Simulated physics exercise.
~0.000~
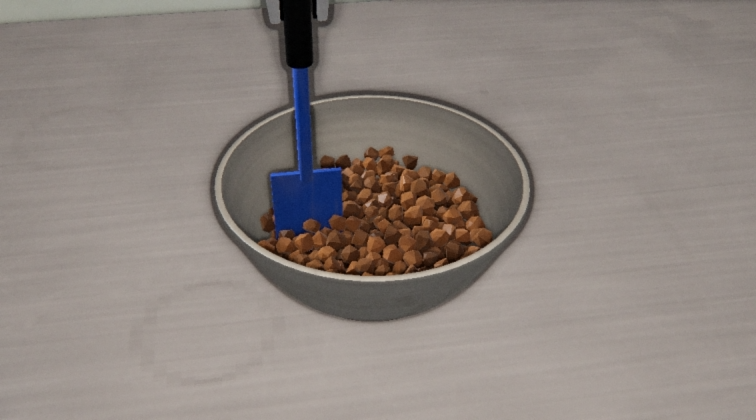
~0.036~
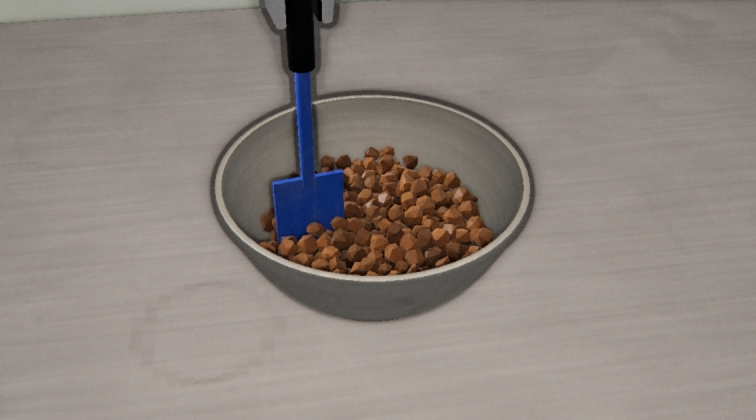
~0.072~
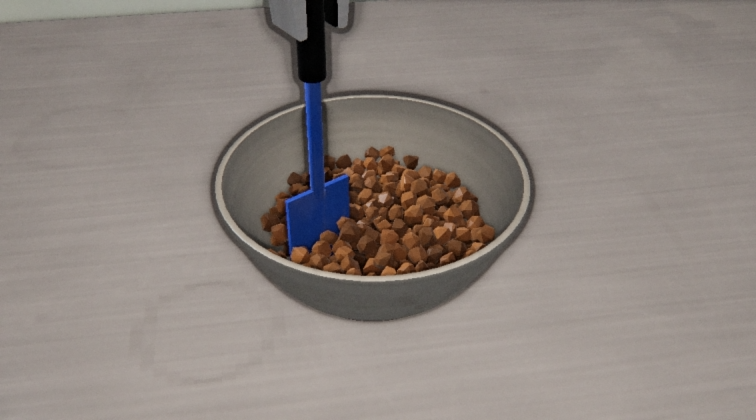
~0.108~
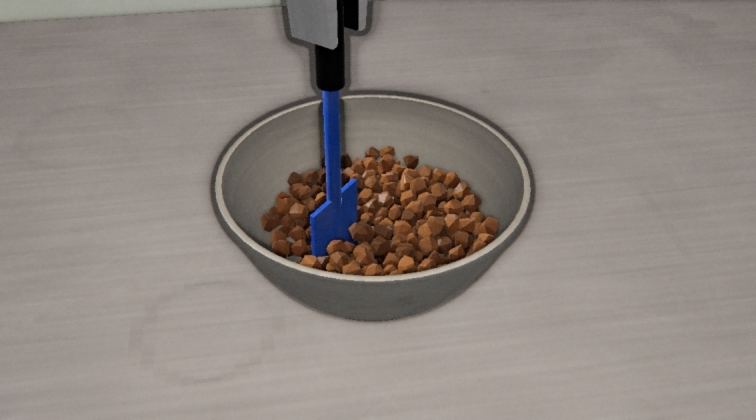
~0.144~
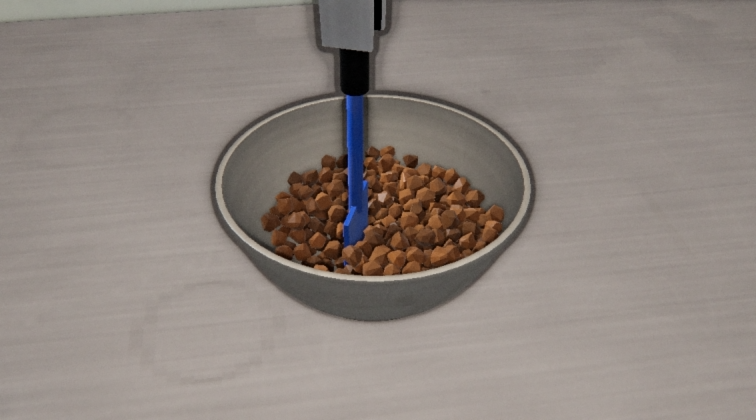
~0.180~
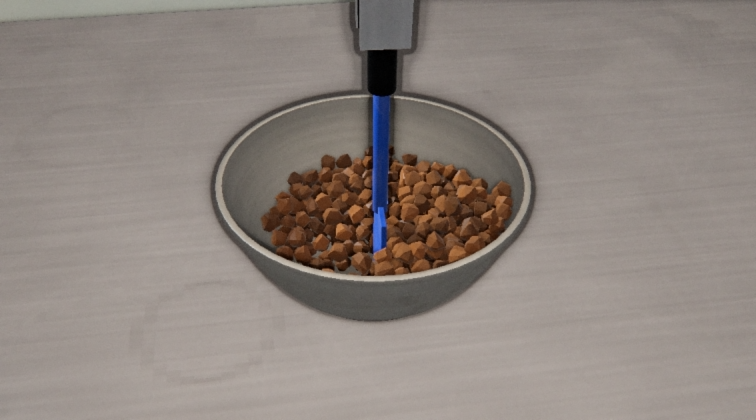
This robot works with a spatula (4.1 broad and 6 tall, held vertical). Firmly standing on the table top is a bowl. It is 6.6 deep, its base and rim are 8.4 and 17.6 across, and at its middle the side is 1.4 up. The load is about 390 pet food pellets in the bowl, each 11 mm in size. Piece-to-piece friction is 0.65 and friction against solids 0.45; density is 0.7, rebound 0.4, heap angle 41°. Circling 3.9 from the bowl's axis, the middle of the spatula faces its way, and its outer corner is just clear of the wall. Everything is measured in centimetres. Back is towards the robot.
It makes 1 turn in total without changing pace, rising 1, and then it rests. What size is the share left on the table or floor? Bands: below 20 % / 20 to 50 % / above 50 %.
Below 20 %.
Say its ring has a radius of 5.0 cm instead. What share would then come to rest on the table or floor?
That would make it around 10 percent.
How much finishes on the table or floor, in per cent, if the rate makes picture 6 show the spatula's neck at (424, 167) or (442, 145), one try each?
About 20 and 30 per cent.
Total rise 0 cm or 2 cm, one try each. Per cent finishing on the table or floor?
10 and 5 %.
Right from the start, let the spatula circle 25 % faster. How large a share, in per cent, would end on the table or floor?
Then roughly 10 per cent.
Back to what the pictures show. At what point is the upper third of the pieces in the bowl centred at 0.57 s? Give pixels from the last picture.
Near (288, 163).
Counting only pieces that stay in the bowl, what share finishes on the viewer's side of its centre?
Estimate: Some 65 %.
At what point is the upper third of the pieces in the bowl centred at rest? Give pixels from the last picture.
Near (316, 250).
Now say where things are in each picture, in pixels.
Spatula neck at (305, 150), 0° round; upper third of the load around (377, 218), from x 265 to 480, top at y 155; 392 in the bowl, in the first picture.
Spatula neck at (307, 155), 9° round; upper third of the load around (378, 224), from x 265 to 480, top at y 155, in the second picture.
Spatula neck at (317, 166), 28° round; upper third of the load around (384, 228), from x 270 to 485, top at y 155, in the third picture.
Spatula neck at (334, 175), 47° round; upper third of the load around (392, 234), from x 270 to 490, top at y 155, in the fourth picture.
Spatula neck at (356, 180), 67° round; upper third of the load around (412, 235), from x 270 to 495, top at y 155, in the fifth picture.
Spatula neck at (381, 180), 86° round; upper third of the load around (428, 226), from x 270 to 505, top at y 150; 392 in the bowl, in the sixth picture.
After 0.37 s, 191° round, highest piece 10 above the table; 385 in the bowl, 1 on the table or floor, 6 in flight or on the tool.
After 0.57 s, 297° round, highest piece 9 above the table; 366 in the bowl, 16 on the table or floor, 10 in flight or on the tool.
After 0.87 s, 0° round, highest piece 7 above the table; 350 in the bowl, 42 on the table or floor.
After 1.57 s, 0° round, highest piece 7 above the table; 350 in the bowl, 42 on the table or floor.
At rest, 350 in the bowl, 42 on the table or floor. That is 11 % on the table or floor.
